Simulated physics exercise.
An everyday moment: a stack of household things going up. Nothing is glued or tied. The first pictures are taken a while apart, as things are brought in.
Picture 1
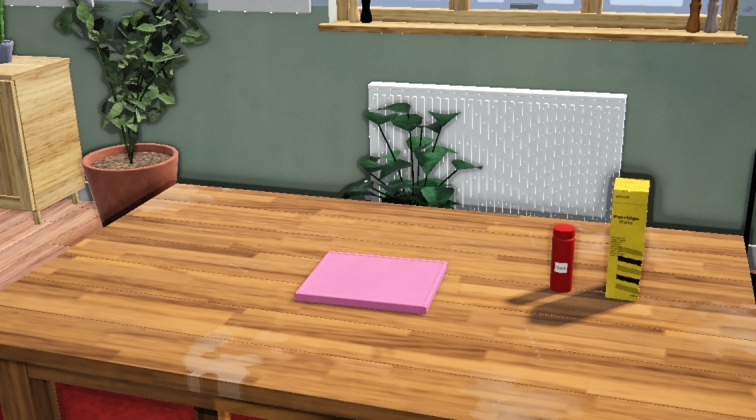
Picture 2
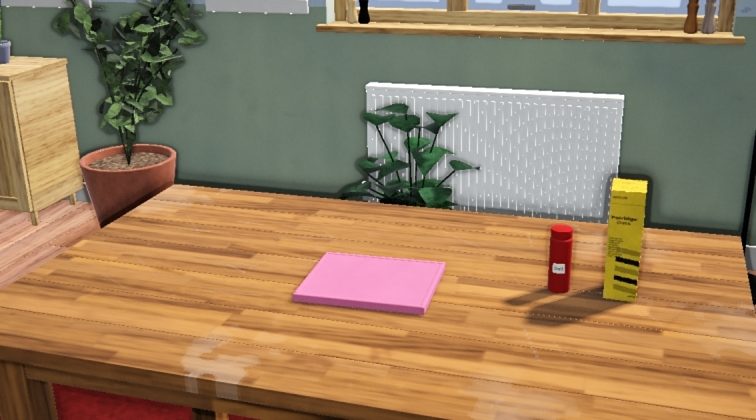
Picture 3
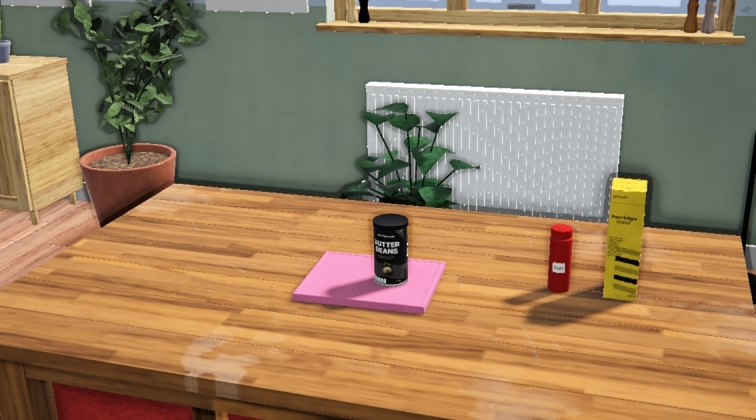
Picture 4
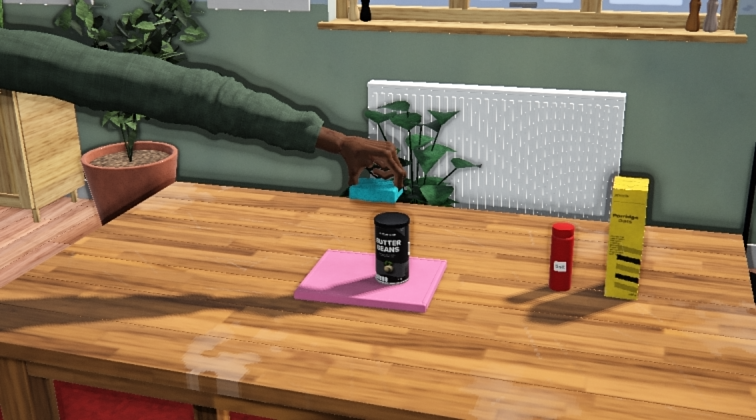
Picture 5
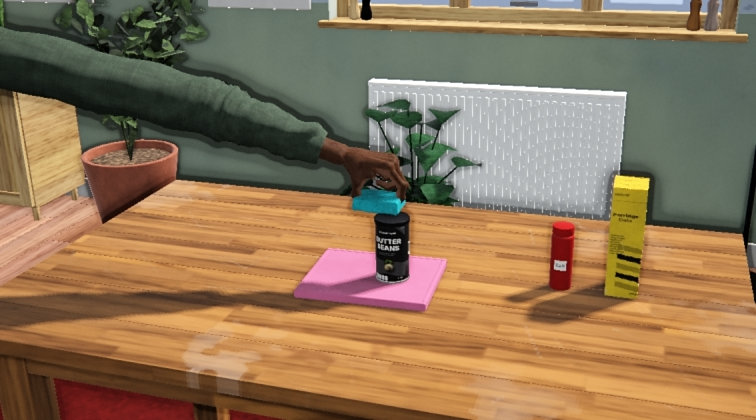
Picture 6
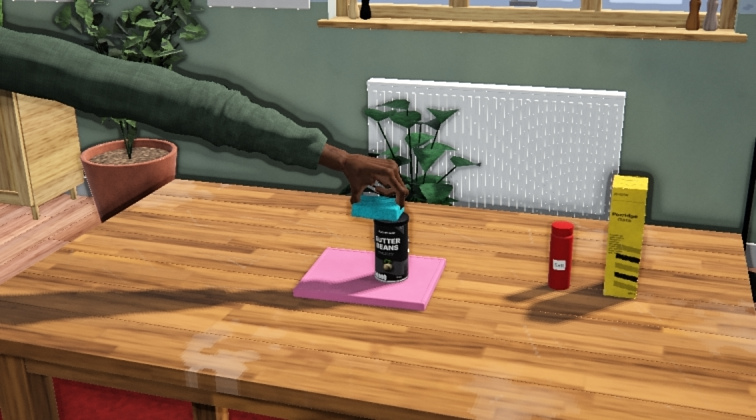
The footage shows a pink board on a wooden table near a red bottle and yellow carton; a black tin appears on the board, then a hand reaches in from the left and lowers a turquoise sponge onto the tin.
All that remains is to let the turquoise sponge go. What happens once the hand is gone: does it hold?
In the end the pile keeps its balance.
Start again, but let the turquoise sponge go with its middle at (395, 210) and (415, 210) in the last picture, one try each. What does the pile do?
First try: It holds; second try: It loses its balance.
Then, 0.20 s after the last picture, nothing has stirred.
Then, 0.50 s after the last picture, turquoise sponge resting near (378, 208).
At rest, all 5 in place. Seen from the same camera at the end, turquoise sponge near (378, 208). The pile stays up.
